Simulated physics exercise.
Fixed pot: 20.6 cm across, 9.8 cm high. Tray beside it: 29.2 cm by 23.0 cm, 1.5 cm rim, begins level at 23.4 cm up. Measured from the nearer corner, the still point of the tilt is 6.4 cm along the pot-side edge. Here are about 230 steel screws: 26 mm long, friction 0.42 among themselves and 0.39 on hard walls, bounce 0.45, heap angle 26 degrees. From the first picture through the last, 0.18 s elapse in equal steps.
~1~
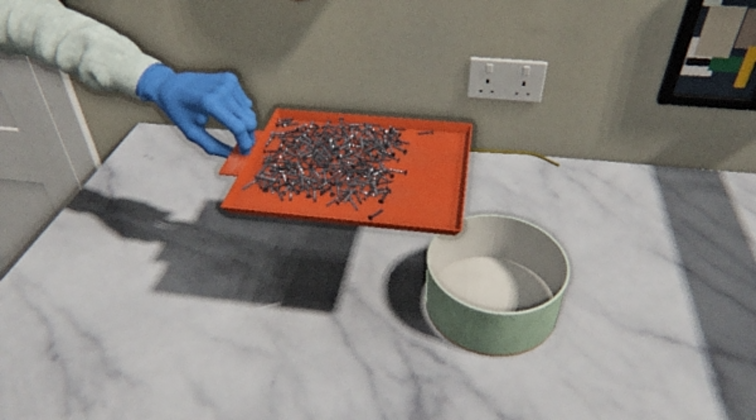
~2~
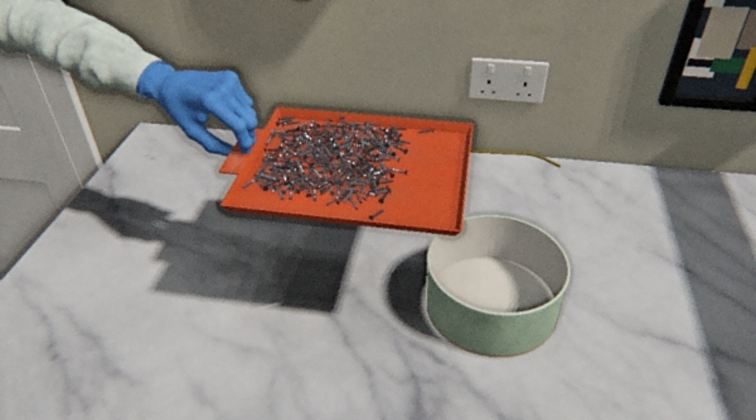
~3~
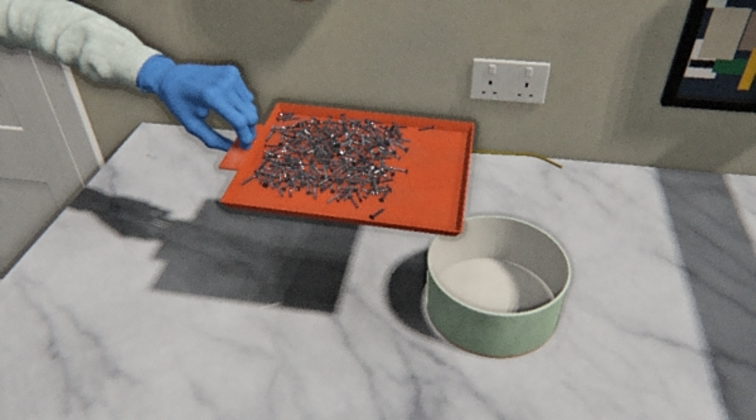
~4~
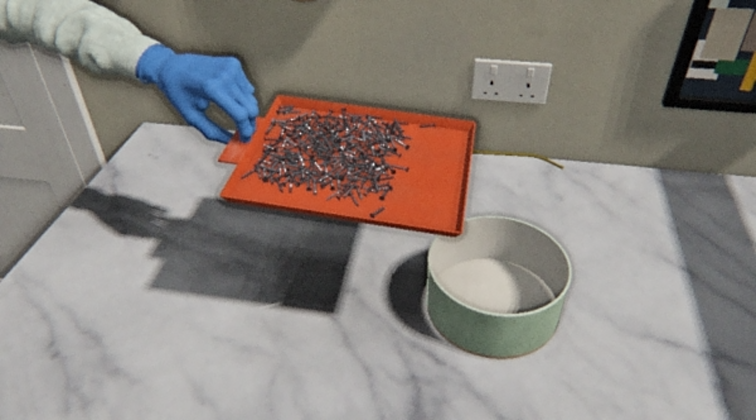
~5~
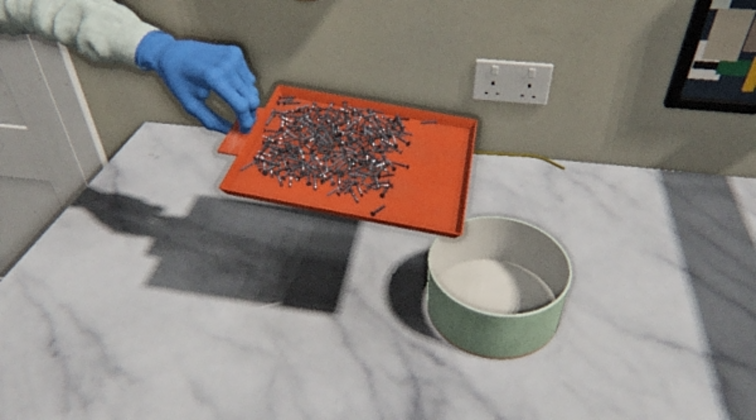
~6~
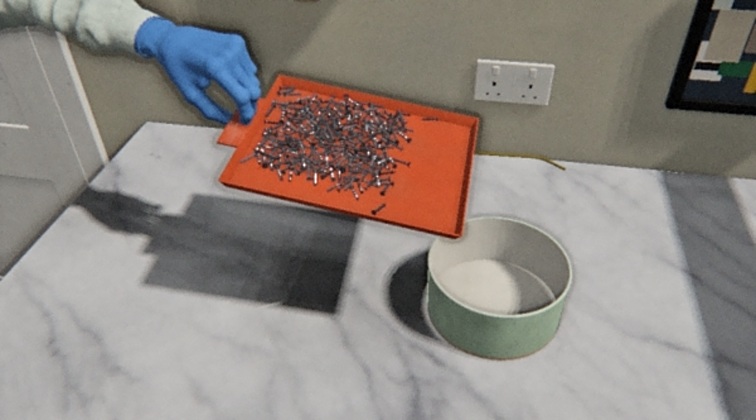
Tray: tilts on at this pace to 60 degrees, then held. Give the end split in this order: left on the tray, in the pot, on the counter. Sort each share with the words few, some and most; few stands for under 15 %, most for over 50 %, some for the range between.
The shares come out as follows. Tray: Few. Pot: Some. Counter: Most.
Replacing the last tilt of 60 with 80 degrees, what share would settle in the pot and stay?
In that case, near 25 percent.
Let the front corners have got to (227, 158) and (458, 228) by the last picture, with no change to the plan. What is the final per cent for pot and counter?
Split: Pot = 65, counter = 30.
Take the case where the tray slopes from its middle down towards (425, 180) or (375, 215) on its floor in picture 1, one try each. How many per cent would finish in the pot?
Some 75 and 0 per cent.
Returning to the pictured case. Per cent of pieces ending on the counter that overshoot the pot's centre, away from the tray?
I'd put it at close to 80 per cent.
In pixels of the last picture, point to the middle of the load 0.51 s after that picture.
Around (433, 174).
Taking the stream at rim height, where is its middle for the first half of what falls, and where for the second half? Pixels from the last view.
First near (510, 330), then at (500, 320).
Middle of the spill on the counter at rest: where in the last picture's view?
Middle of the spill at rest: Roughly (521, 403).
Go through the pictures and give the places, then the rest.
Tray tilt 0 degrees, front corners at (228, 203) and (456, 226); middle of the pieces at (331, 155); pot at (497, 260), in the first picture.
Tray tilt 0 degrees, front corners at (228, 202) and (456, 227); middle of the pieces at (332, 154), in the second picture.
Tray tilt 2 degrees, front corners at (227, 198) and (456, 227); middle of the pieces at (332, 152), in the third picture.
Tray tilt 4 degrees, front corners at (227, 193) and (457, 228), lowest corner right front; middle of the pieces at (333, 147), in the fourth picture.
Tray tilt 7 degrees, front corners at (226, 185) and (457, 230), lowest corner right front; middle of the pieces at (333, 141), in the fifth picture.
Tray tilt 10 degrees, front corners at (226, 178) and (457, 231), lowest corner right front; middle of the pieces at (334, 135); pot at (499, 262), in the sixth picture.
Then, 0.31 s after the last picture, tilt 35 degrees; the tray holds 100 %, the pot 0 %.
Then, 0.51 s after the last picture, tilt 51 degrees; the tray holds 100 %, the pot 0 %.
Then, 0.83 s after the last picture, tilt 60 degrees; the tray holds 10 %, the pot 20 %.
In the end, tray 5 %, pot 25 %, counter 70 %.
